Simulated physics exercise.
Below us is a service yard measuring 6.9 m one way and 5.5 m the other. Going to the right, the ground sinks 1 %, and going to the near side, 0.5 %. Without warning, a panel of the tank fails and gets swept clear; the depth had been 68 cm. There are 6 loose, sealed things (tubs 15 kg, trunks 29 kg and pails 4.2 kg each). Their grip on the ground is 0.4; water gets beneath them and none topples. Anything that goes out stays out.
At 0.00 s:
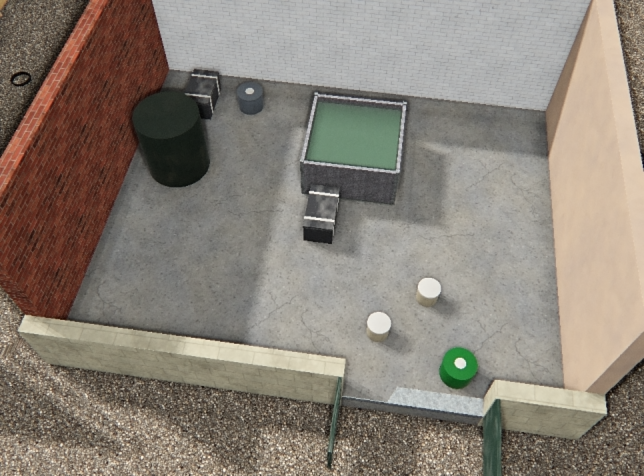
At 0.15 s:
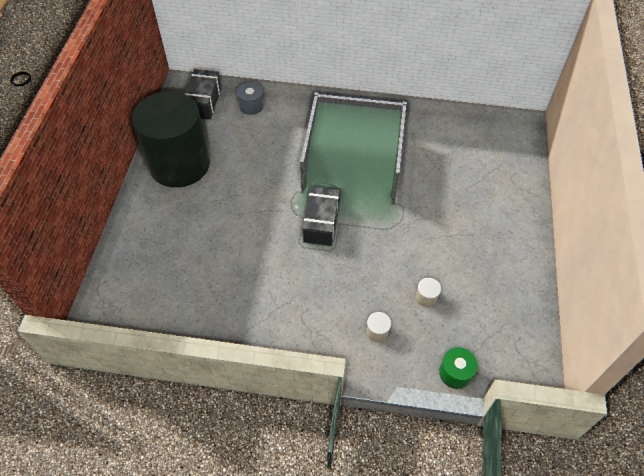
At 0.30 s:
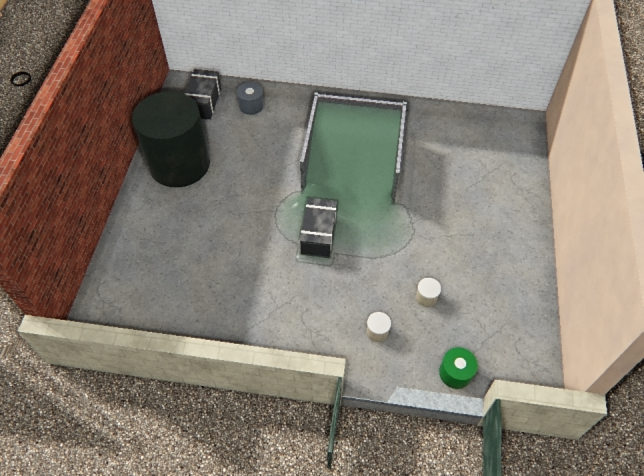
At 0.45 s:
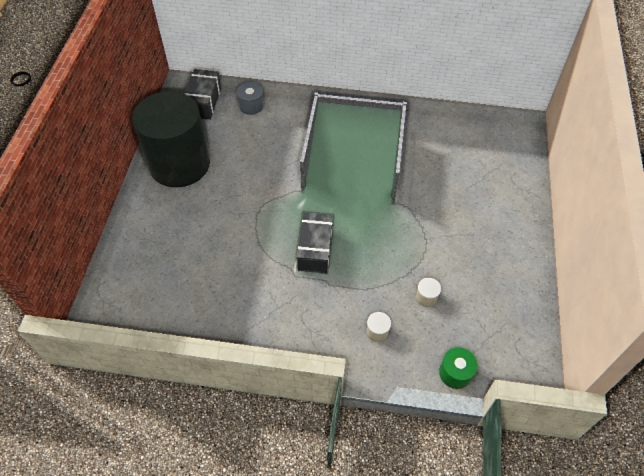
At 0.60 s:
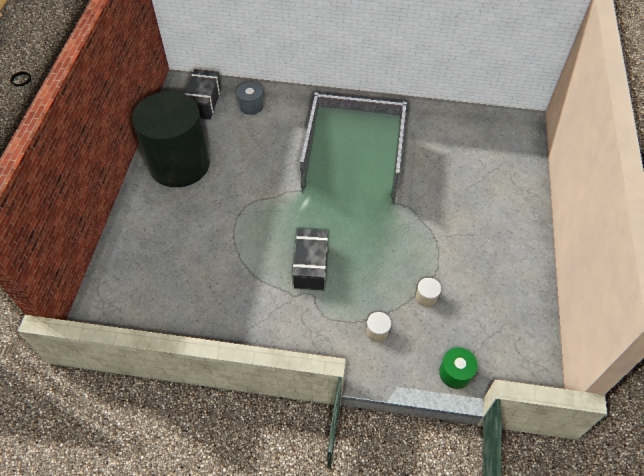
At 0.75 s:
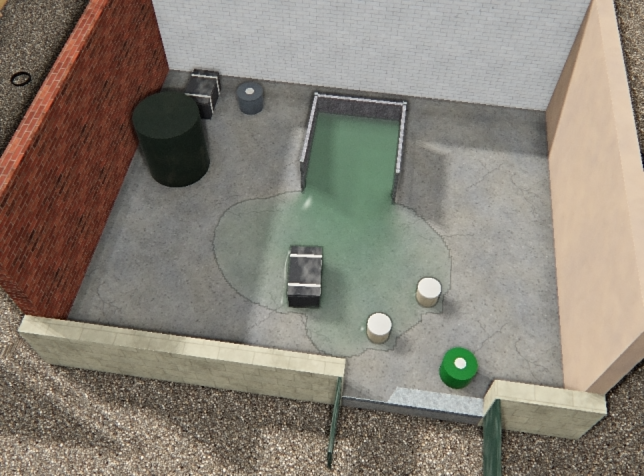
Green water poured from a square tank once its near side was gone, spreading across the grey yard and pushing a dark trunk toward the near wall, while the green tub stayed put.
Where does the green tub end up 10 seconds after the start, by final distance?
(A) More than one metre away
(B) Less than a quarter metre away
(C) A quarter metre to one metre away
A, more than one metre away.
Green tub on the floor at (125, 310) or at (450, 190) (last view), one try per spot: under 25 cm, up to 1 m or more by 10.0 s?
Spot one - it is swept away; spot two - it barely budges.
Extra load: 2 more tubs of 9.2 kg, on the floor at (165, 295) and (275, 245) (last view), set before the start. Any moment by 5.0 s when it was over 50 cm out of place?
Taking them in order, they come out greater and greater.
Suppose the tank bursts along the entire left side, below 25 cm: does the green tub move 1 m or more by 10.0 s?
In that scenario the green tub would have stayed in place.
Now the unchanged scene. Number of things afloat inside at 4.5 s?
I'd say 0 of them.
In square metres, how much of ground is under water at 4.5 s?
Wet: Near 23 m2.
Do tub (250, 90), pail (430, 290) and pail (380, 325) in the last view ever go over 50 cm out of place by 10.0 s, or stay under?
Item by item, they came out below the mark, above the mark and above the mark.
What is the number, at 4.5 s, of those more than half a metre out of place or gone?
4.
After 2.0 s the green tub is near (471, 387), 0.3 m from its start, aground; 1 of 6 are out; 1 afloat.
After 4.5 s the green tub has gone out; 2 of 6 are out; 0 afloat.
After 7.0 s the green tub has gone out; 2 of 6 are out; 0 afloat.
After 10.0 s the green tub has gone out; 2 of 6 are out; 0 afloat.
